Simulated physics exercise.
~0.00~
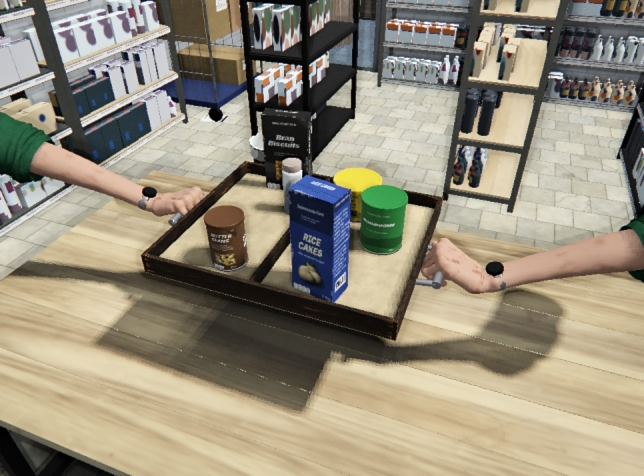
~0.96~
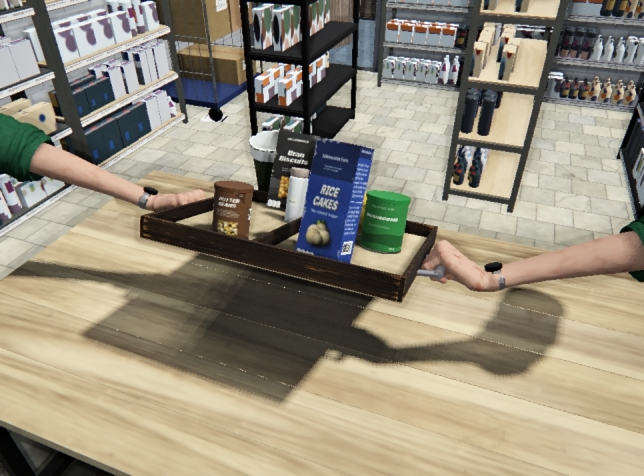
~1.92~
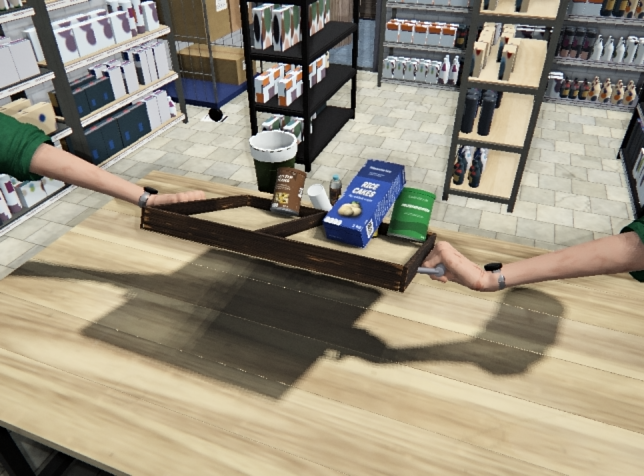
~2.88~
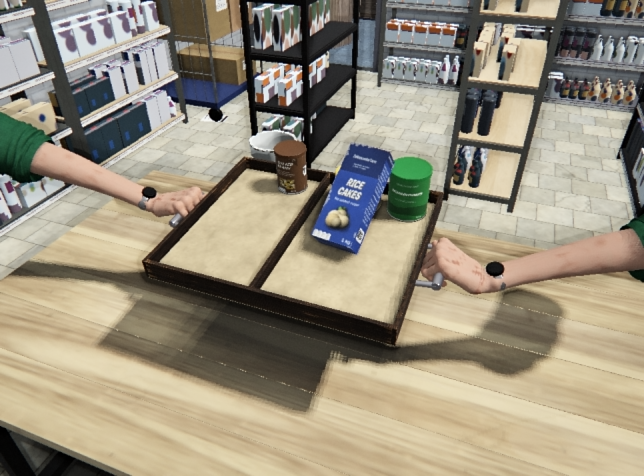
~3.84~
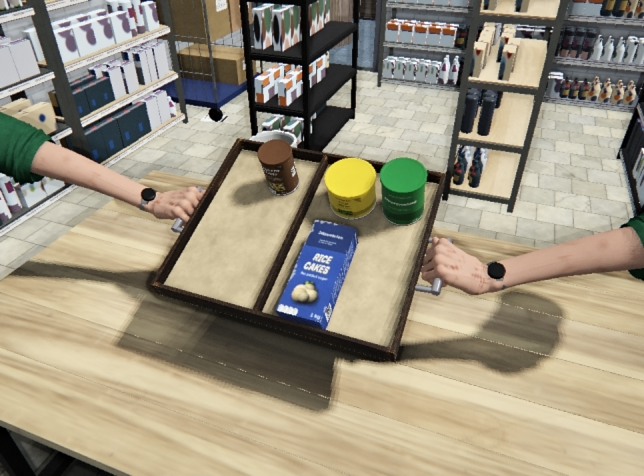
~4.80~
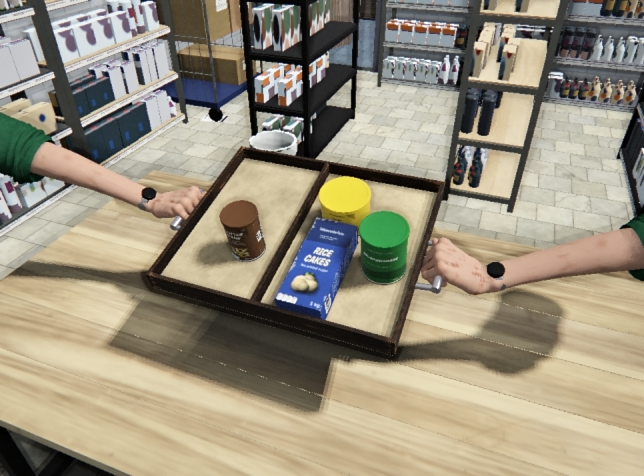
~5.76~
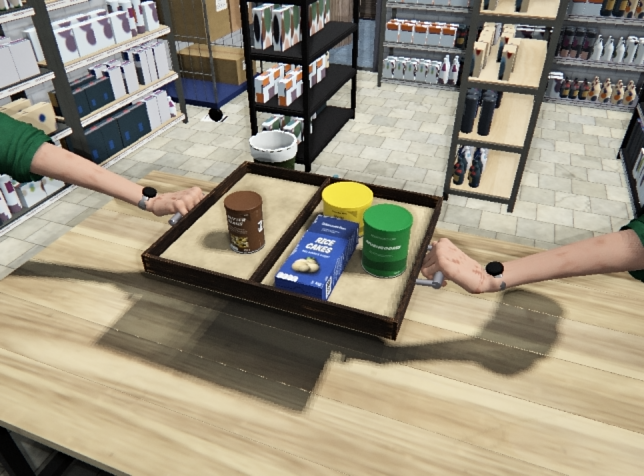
Hands tilting a wooden tray of groceries away and back, toppling the blue carton as a black packet and white shaker fall off.
